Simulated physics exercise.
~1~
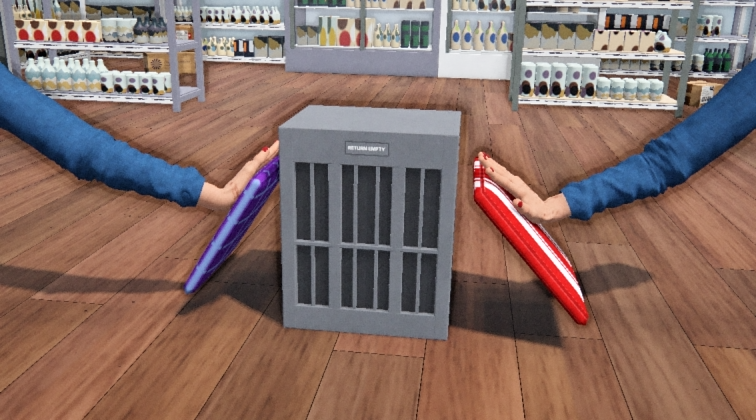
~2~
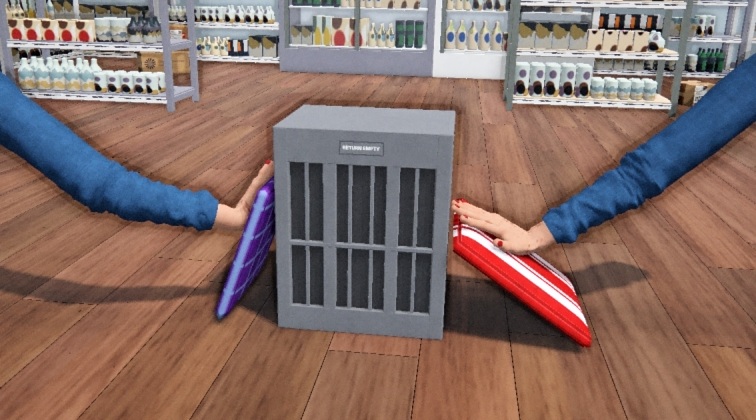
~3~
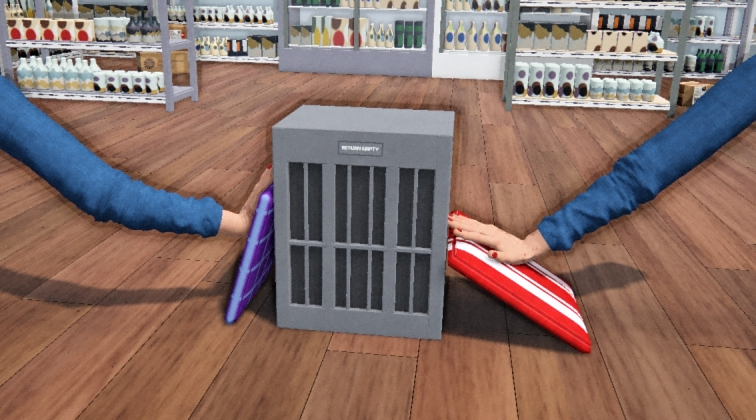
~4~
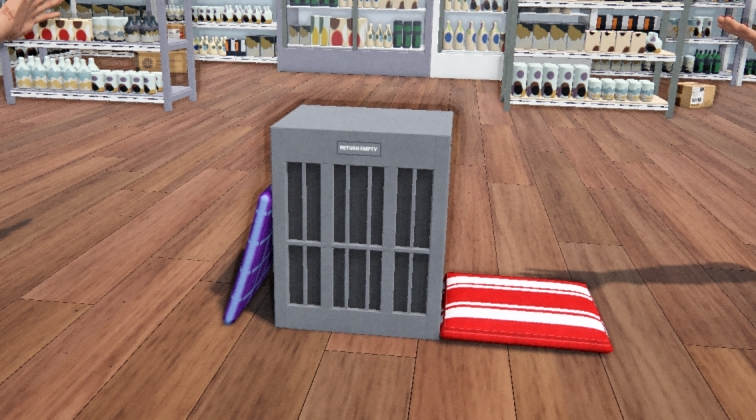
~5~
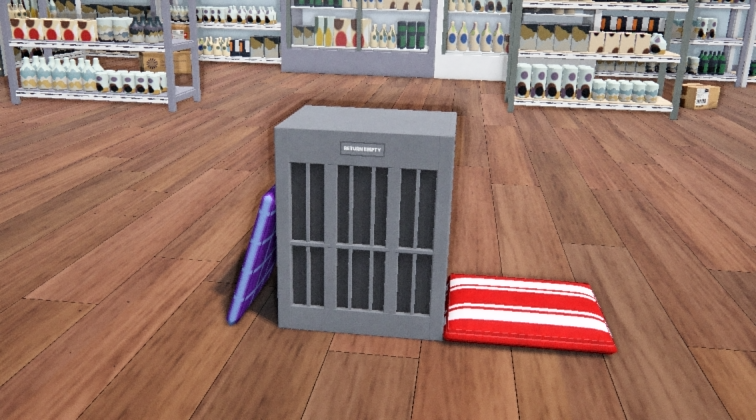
A purple pad and a red striped pad were pressed by two hands against opposite sides of a grey crate on a wooden floor; once the hands drew away, the purple one stayed leaning on the left while the red one slid down flat on the right.
